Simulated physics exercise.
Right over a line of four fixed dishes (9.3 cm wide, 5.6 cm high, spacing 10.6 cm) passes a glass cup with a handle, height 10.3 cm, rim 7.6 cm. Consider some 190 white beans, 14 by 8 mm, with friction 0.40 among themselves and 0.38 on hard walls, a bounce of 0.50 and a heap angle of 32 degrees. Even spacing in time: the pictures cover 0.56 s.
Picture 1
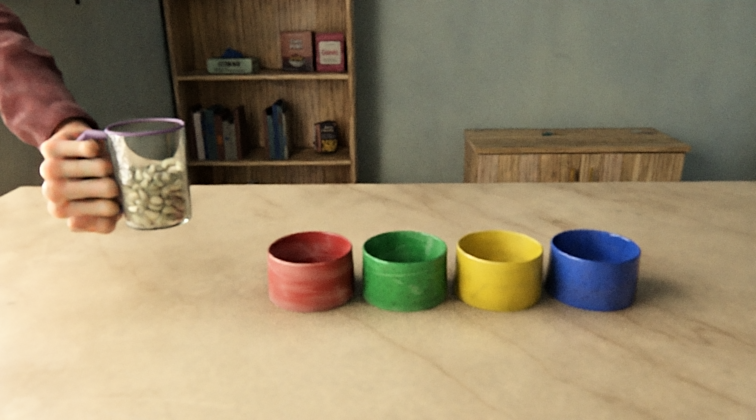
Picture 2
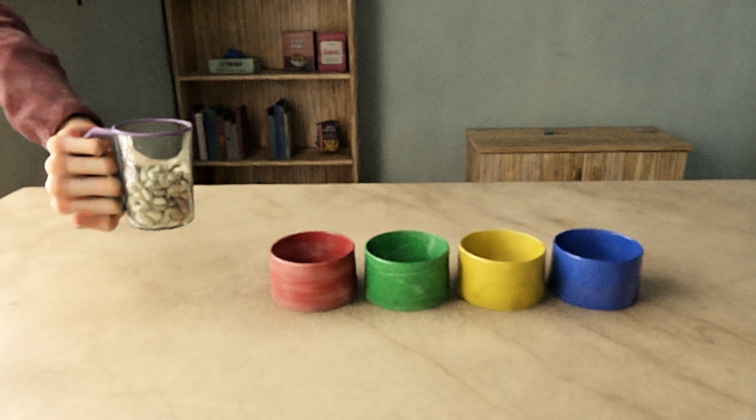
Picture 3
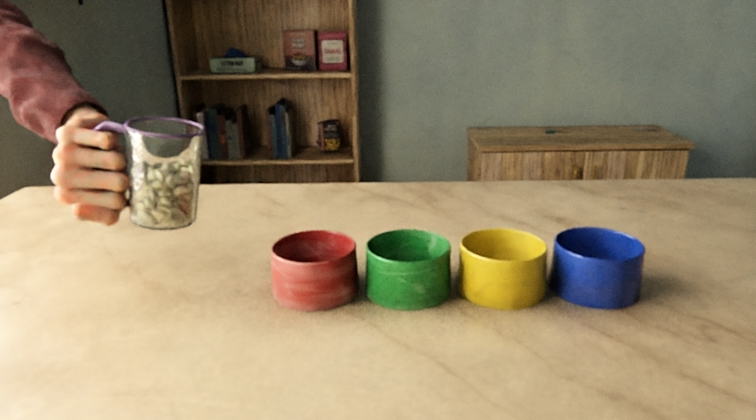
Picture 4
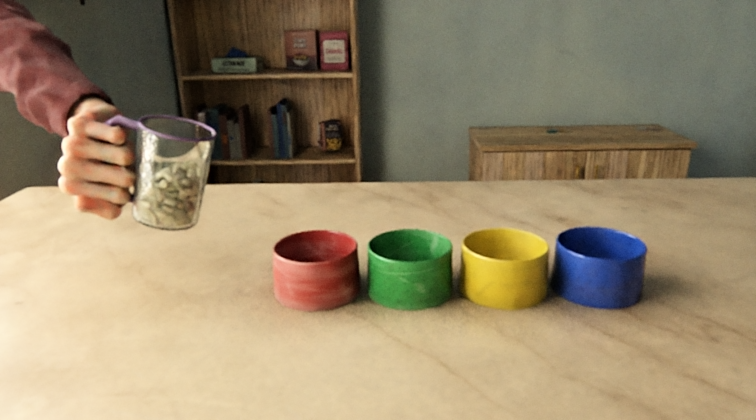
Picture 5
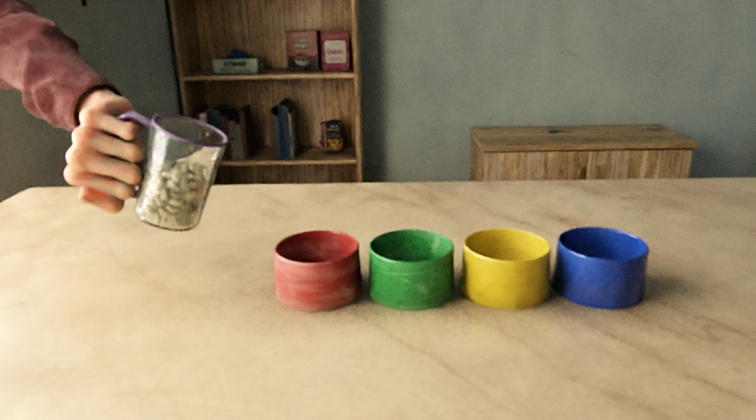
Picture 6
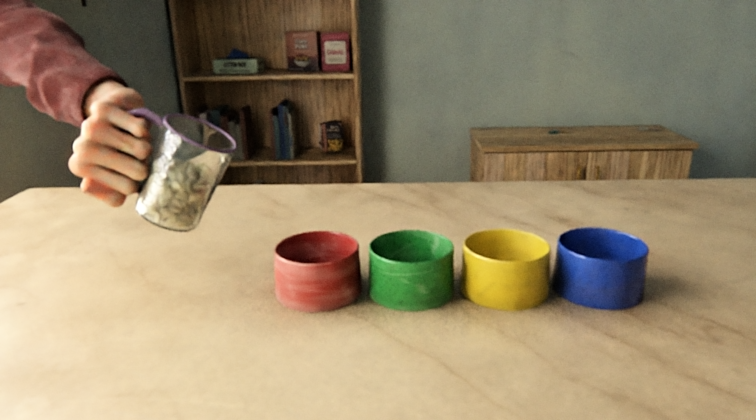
In a room with shelves and a wooden cabinet, a hand holds a clear cup of white beans left of red, green, yellow and blue dishes on a table, moving it slightly right while gradually tilting it rightward.
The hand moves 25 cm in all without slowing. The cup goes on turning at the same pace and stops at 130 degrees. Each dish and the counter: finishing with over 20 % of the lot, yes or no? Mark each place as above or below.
Marks: Red above, blue below, green below, yellow below, counter below.
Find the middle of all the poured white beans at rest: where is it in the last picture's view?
I'd put it at about (326, 273).
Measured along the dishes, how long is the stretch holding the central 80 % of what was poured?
I'd put it near 5 cm.
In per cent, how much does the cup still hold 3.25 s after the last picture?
Somewhere near 0 per cent of the load.
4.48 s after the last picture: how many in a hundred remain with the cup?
Some 0 %.
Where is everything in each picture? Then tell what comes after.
Cup at (153, 174), tilt 0 degrees, lip at (182, 127), moved 0.0 cm; middle of the pieces at (157, 193); red dish at (310, 247); green dish at (405, 247); yellow dish at (500, 246); blue dish at (595, 246), in the first frame.
Cup at (158, 174), tilt 3 degrees, lip at (189, 129), moved 0.3 cm; middle of the pieces at (161, 193), in the second frame.
Cup at (165, 174), tilt 9 degrees, lip at (202, 132), moved 0.9 cm; middle of the pieces at (166, 192), in the third frame.
Cup at (172, 174), tilt 16 degrees, lip at (214, 137), moved 1.5 cm; middle of the pieces at (171, 192), in the fourth frame.
Cup at (179, 174), tilt 22 degrees, lip at (225, 143), moved 2.0 cm; middle of the pieces at (175, 192), in the fifth frame.
Cup at (184, 174), tilt 29 degrees, lip at (235, 149), moved 2.6 cm; middle of the pieces at (178, 191); red dish at (317, 247); green dish at (411, 246); yellow dish at (506, 245); blue dish at (602, 244), in the sixth frame.
Then, 1.95 s after the last picture, tilt 130 degrees; cup holds 0 %, red 100 %.
Then, 3.25 s after the last picture, tilt 130 degrees; cup holds 0 %, red 100 %.
Then, 4.48 s after the last picture, tilt 130 degrees; cup holds 0 %, red 100 %.
In the end, red 100 %, blue 0 %, green 0 %, yellow 0 %, counter 0 %.
